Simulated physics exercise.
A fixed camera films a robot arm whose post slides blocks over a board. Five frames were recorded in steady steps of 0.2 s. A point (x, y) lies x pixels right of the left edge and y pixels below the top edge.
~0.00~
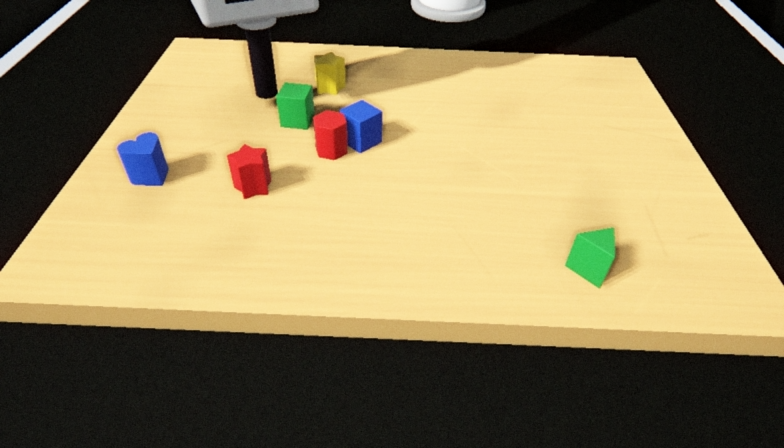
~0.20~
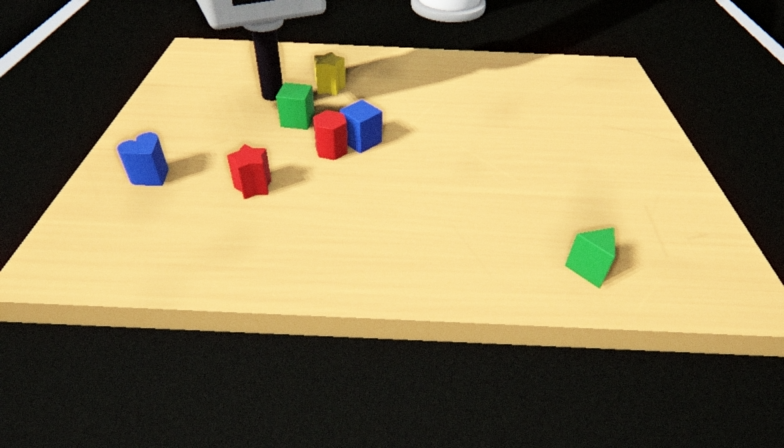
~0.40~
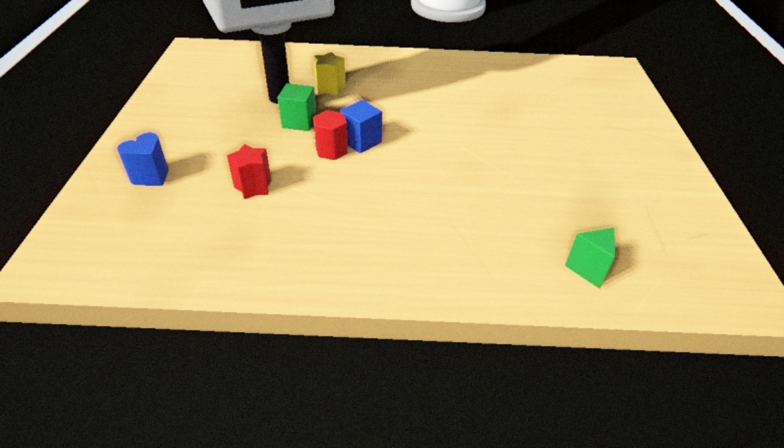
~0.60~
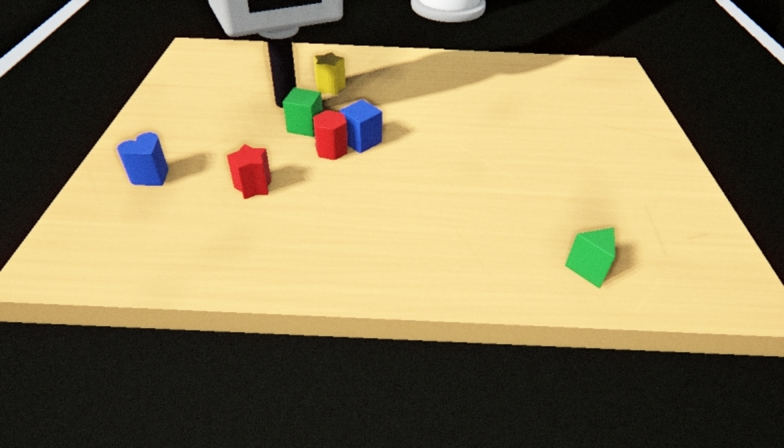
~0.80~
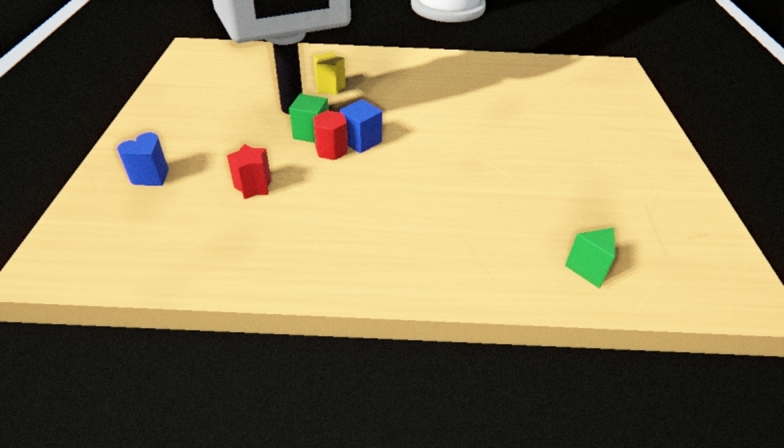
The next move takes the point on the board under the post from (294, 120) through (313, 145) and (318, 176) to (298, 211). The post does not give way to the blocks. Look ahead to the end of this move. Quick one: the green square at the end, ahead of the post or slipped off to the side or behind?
I think it loses its spot in front.
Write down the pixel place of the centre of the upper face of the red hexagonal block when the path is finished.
Roughly at (380, 149).
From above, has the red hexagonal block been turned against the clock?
Yes.
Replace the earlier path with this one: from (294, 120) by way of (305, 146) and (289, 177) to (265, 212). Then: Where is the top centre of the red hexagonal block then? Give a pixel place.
Just about (358, 136).
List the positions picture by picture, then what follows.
The first frame shows post tip (267, 94); block tops, red star (248, 155); green square (294, 90); red hexagonal block (330, 119); blue square (361, 110).
The second frame shows post (273, 96); blocks unchanged.
The third frame shows post (280, 99); green square (296, 91).
The fourth frame shows post (287, 103); green square (302, 96).
The fifth frame shows post (293, 109); red star (248, 155); green square (309, 103); red hexagonal block (330, 119); blue square (361, 110).
What follows on the original path. One third of the way, post (312, 134); green square (333, 124); red hexagonal block (356, 139), turned 20° anticlockwise; blue square (372, 114), turned 40° anticlockwise.
Two thirds of the way, post (317, 164); green square (348, 139); red hexagonal block (380, 149), turned 40° anticlockwise; blue square (373, 115), turned 50° anticlockwise.
At the end, post (296, 199); red star in place; green square (348, 139); red hexagonal block (380, 149), turned 40° anticlockwise; blue square (373, 115), turned 50° anticlockwise.
